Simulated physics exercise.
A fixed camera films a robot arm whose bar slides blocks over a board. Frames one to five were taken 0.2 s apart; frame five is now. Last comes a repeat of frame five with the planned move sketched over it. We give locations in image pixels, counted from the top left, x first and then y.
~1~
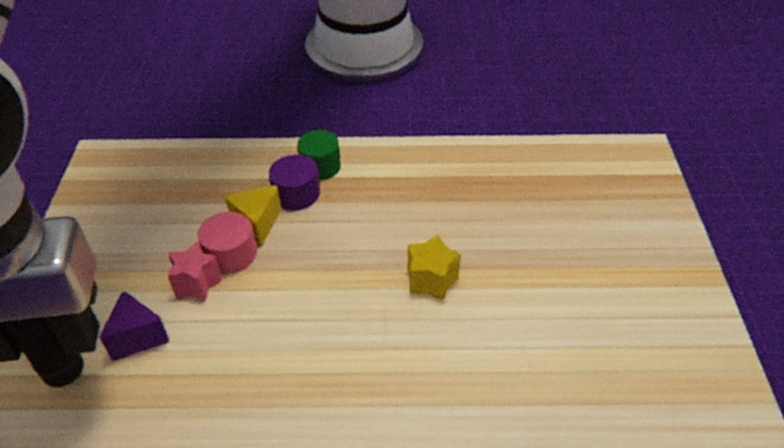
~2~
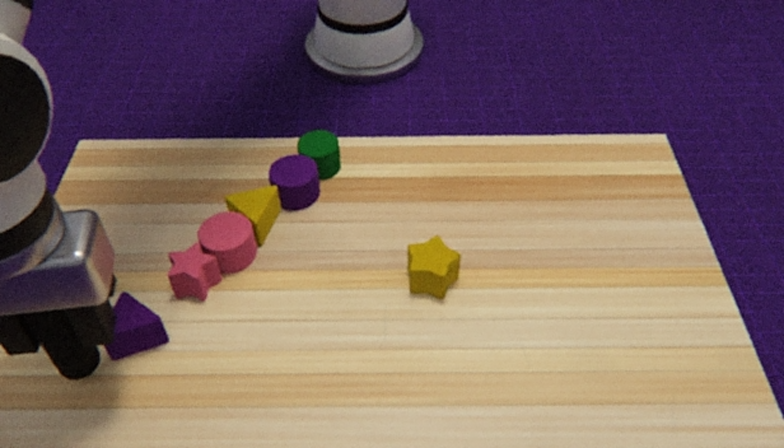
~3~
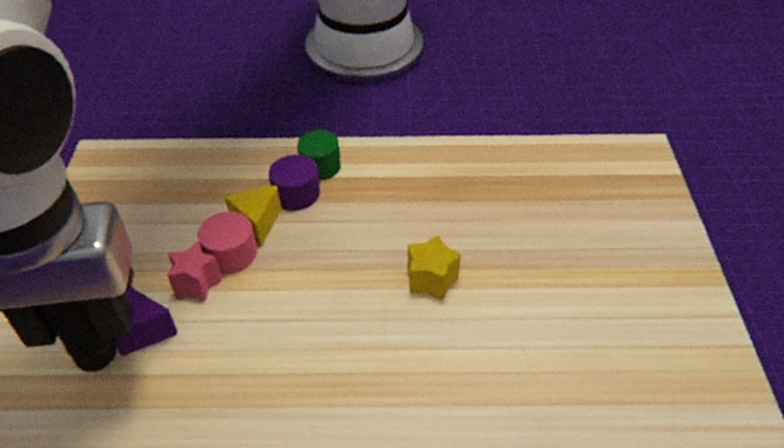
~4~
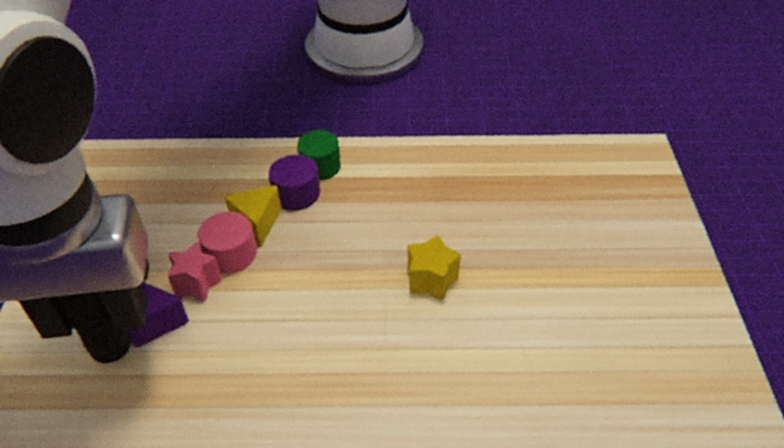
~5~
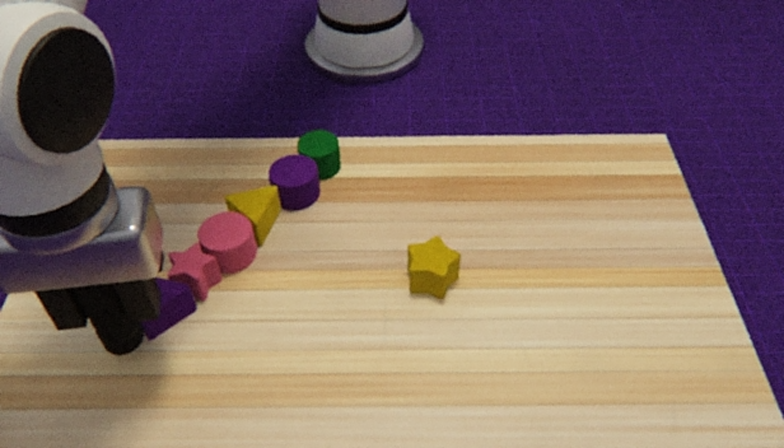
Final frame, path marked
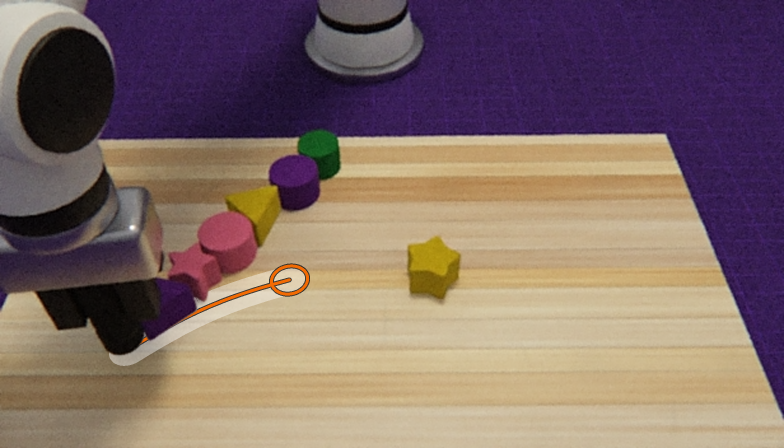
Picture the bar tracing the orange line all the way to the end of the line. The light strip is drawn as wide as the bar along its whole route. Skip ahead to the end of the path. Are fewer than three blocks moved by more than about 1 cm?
Going by the path, no.
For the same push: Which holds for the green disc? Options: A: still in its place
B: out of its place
B
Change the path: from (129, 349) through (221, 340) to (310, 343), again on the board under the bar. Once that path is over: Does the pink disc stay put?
Answer: No.
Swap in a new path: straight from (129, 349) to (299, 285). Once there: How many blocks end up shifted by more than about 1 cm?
It should be three or more.
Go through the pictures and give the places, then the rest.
In the first frame, tip of the bar at (64, 371), middles of tops, purple triangle at (128, 315), pink star at (189, 261), pink disc at (225, 230), yellow triangle at (253, 201), purple disc at (293, 170), green disc at (318, 143).
In the second frame, bar at (81, 364), nothing pushed.
In the third frame, bar at (96, 356), purple triangle at (136, 310).
In the fourth frame, bar at (111, 348), purple triangle partly hidden.
In the fifth frame, bar at (125, 340), purple triangle partly hidden, pink star at (189, 261), pink disc at (225, 230), yellow triangle at (253, 201), purple disc at (293, 170), green disc at (318, 143).
The line goes from (129, 349) over (209, 306) to (290, 280).
What follows on the original path. One third of the way, bar at (181, 309); purple triangle at (201, 268), turned 30° anticlockwise; pink star at (218, 237), turned 15° anticlockwise; pink disc at (246, 209); yellow triangle at (261, 180), turned 30° anticlockwise; purple disc at (299, 159); green disc at (328, 136).
Two thirds of the way, bar at (234, 287); purple triangle at (245, 246), turned 50° anticlockwise; pink star at (244, 216), turned 40° anticlockwise; pink disc at (255, 186); yellow triangle at (258, 158), turned 35° anticlockwise; purple disc at (300, 157); green disc at (331, 135).
At the end, bar at (288, 270); purple triangle at (288, 230), turned 90° anticlockwise; pink star at (262, 210), turned 75° anticlockwise; pink disc at (254, 179); yellow triangle at (255, 150), turned 35° anticlockwise; purple disc at (299, 158); green disc at (333, 133).
